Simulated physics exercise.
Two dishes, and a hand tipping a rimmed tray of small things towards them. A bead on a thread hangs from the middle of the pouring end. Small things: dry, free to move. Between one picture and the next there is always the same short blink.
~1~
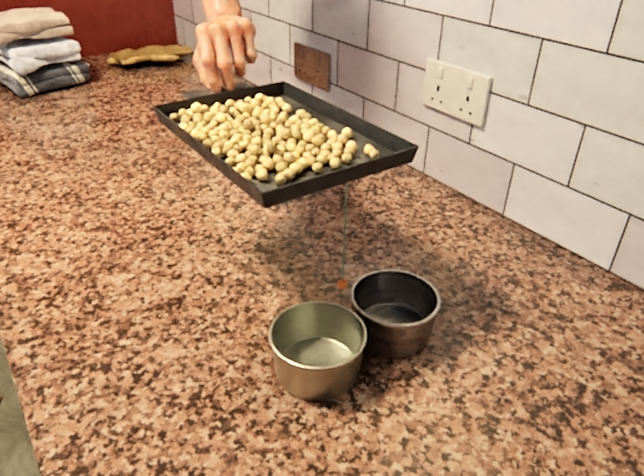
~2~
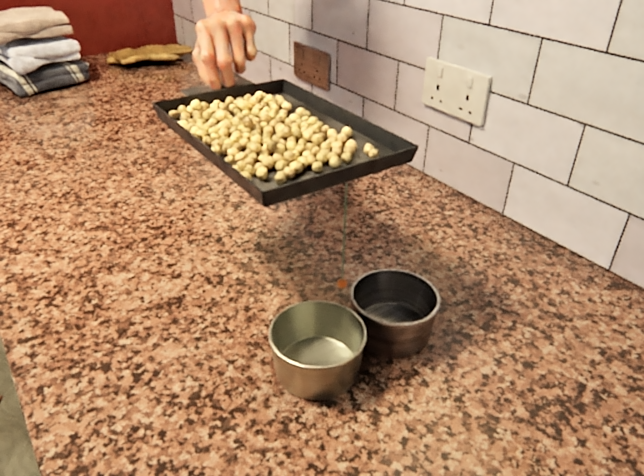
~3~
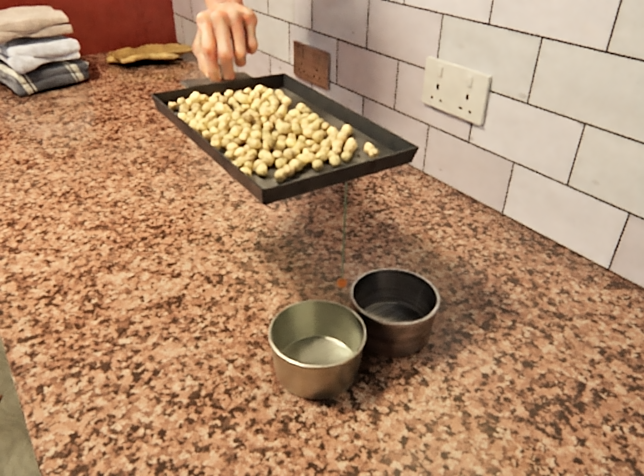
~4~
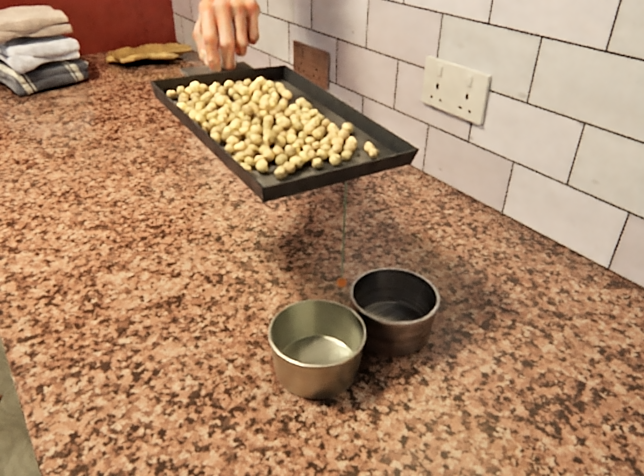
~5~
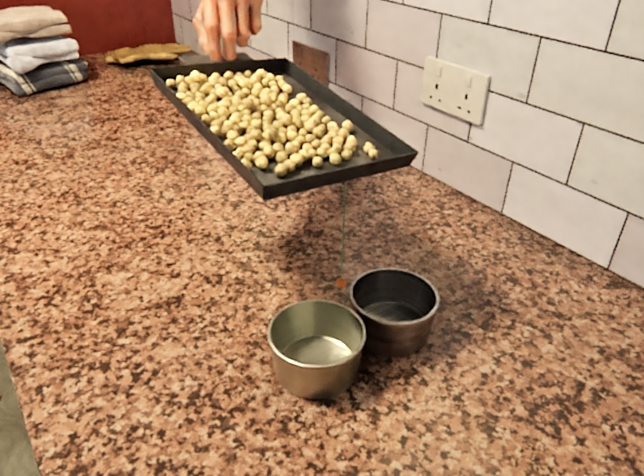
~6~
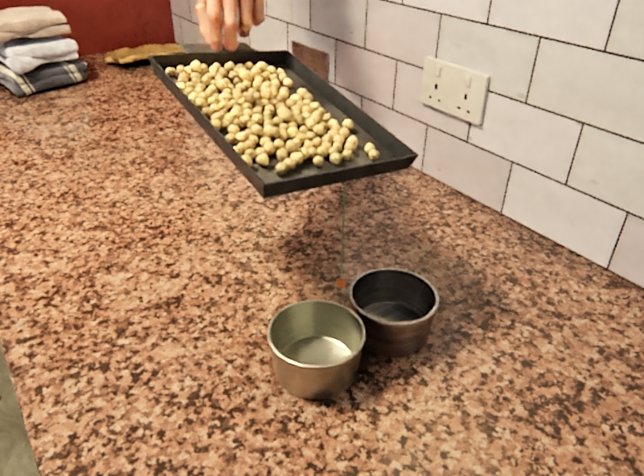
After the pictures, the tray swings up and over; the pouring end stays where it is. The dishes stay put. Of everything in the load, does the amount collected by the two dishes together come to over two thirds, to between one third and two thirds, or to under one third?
The share that ends up caught is one third to two thirds, I reckon.
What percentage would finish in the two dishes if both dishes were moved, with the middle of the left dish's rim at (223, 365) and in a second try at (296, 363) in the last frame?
Close to 0 in a hundred, then close to 20 in a hundred.
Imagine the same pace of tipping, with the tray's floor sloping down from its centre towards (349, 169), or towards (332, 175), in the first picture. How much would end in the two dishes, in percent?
Lab note: Try 1 = 50 %, try 2 = 50 %.
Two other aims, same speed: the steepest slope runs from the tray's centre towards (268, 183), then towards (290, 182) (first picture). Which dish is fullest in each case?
The first tilt favours the left-side dish and the second favours the left-side dish.
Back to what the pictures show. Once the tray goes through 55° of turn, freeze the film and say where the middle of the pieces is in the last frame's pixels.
(341, 102).
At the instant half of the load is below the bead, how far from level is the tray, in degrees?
I'd say it is tilted about 110°.
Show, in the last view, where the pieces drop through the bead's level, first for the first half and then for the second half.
It goes through near (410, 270) first, then near (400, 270).
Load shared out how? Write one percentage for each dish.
Left about 0, right about 50 in a hundred.
Soon, tray tipped steeply; nearly all on the tray; a stray few in the air.
A while on, tray tipped right over; nearly all on the tray; a stray few in the right dish; a stray few outside both.
Towards the end, tray tipped past a quarter turn; about half in the right dish; about half outside both.
Finally, tray tipped past a quarter turn; none in the left dish; about half in the right dish; about half outside both.
